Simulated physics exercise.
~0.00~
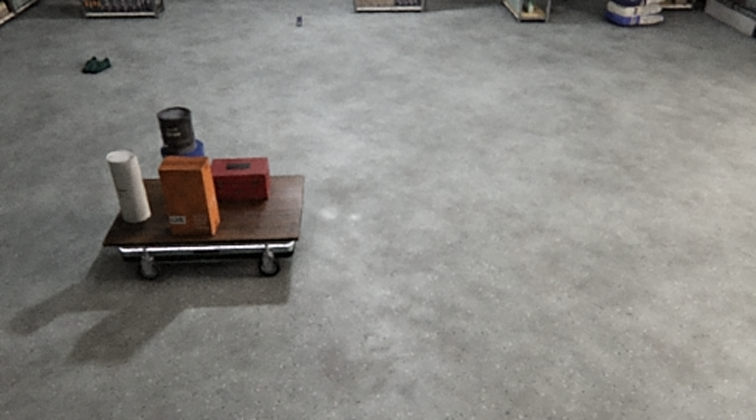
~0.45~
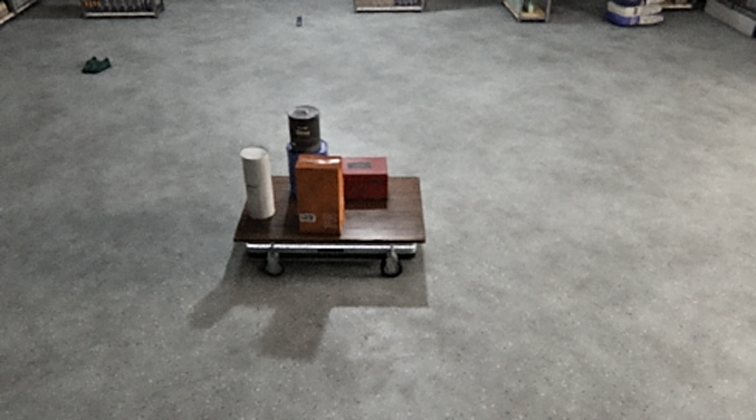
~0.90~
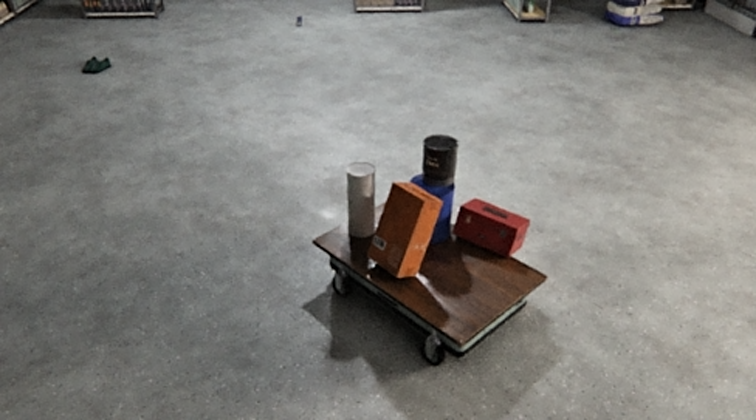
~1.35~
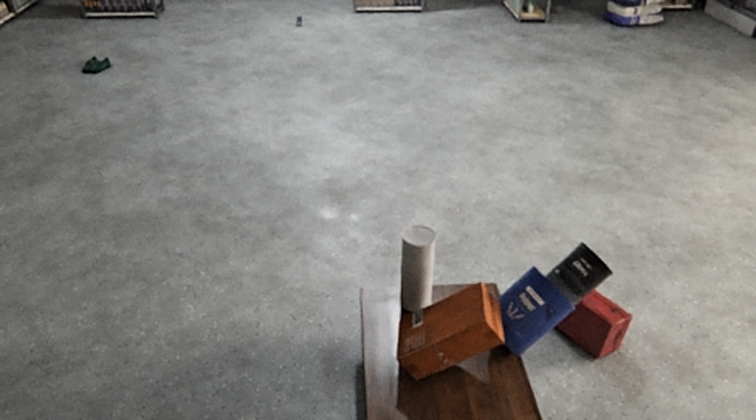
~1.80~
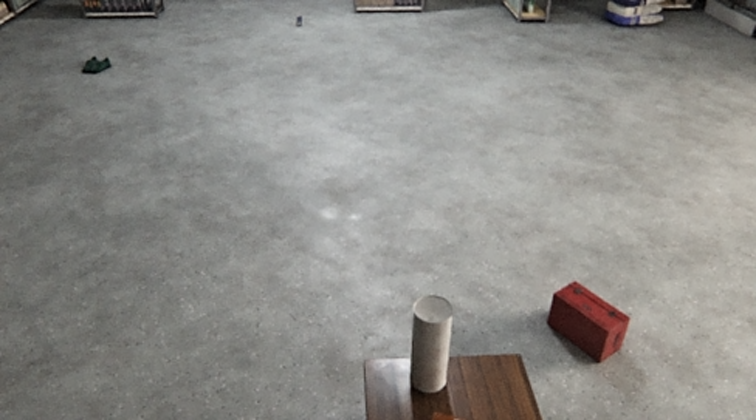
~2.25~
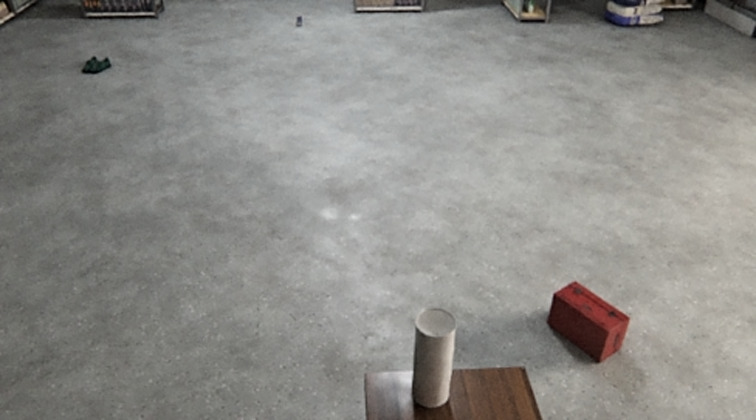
A wheeled cart rolling right and curving toward the viewer, shedding a red toolbox and two pails while a white canister stays upright.
